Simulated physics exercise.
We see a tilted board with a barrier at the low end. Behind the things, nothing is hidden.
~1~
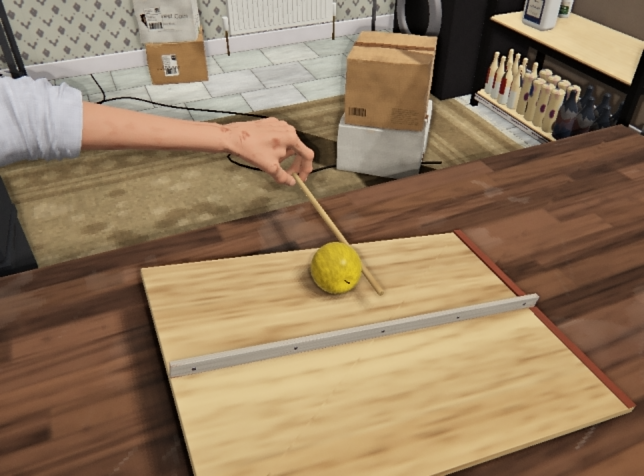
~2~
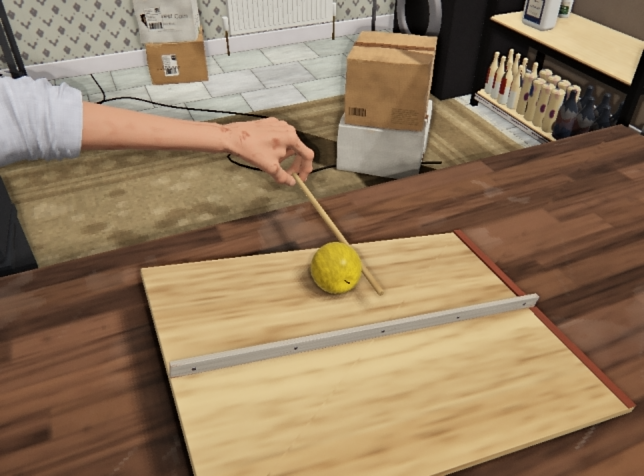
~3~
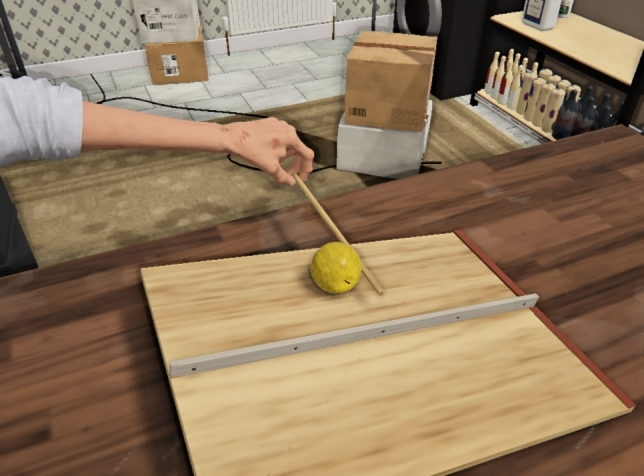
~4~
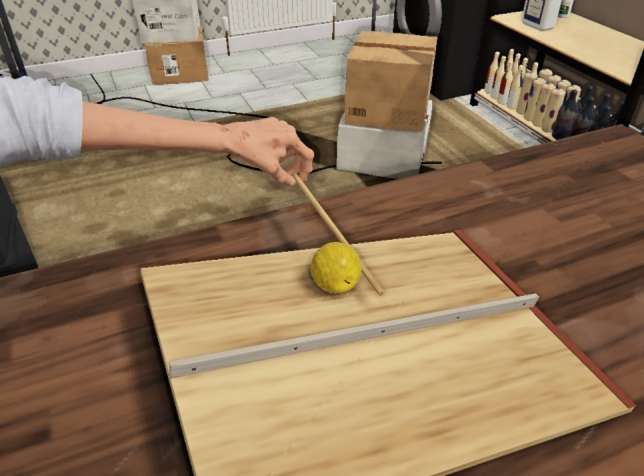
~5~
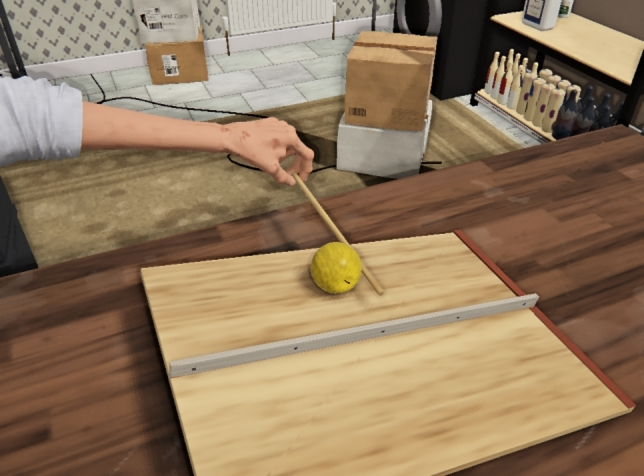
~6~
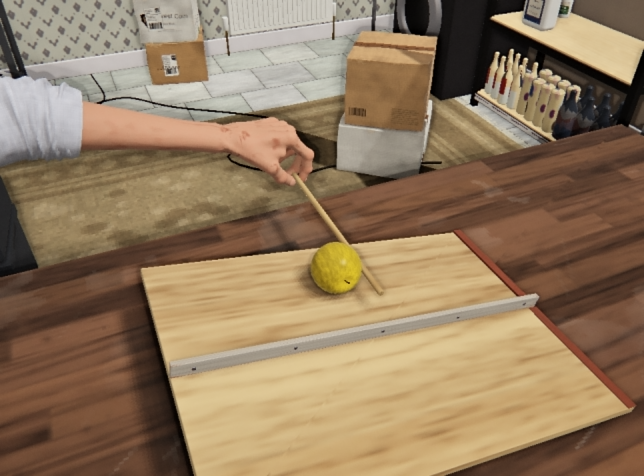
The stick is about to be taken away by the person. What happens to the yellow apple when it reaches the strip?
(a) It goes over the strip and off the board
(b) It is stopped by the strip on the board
It goes over the strip and off the board (a).
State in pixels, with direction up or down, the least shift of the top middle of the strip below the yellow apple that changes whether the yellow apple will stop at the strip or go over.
Move it 8 pixels upward and it flips.
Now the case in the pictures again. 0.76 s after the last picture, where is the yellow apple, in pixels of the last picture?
Close to (512, 244).
Then, 0.76 s on from there, yellow apple off the board near (512, 243).
In the end, the yellow apple goes over the end.
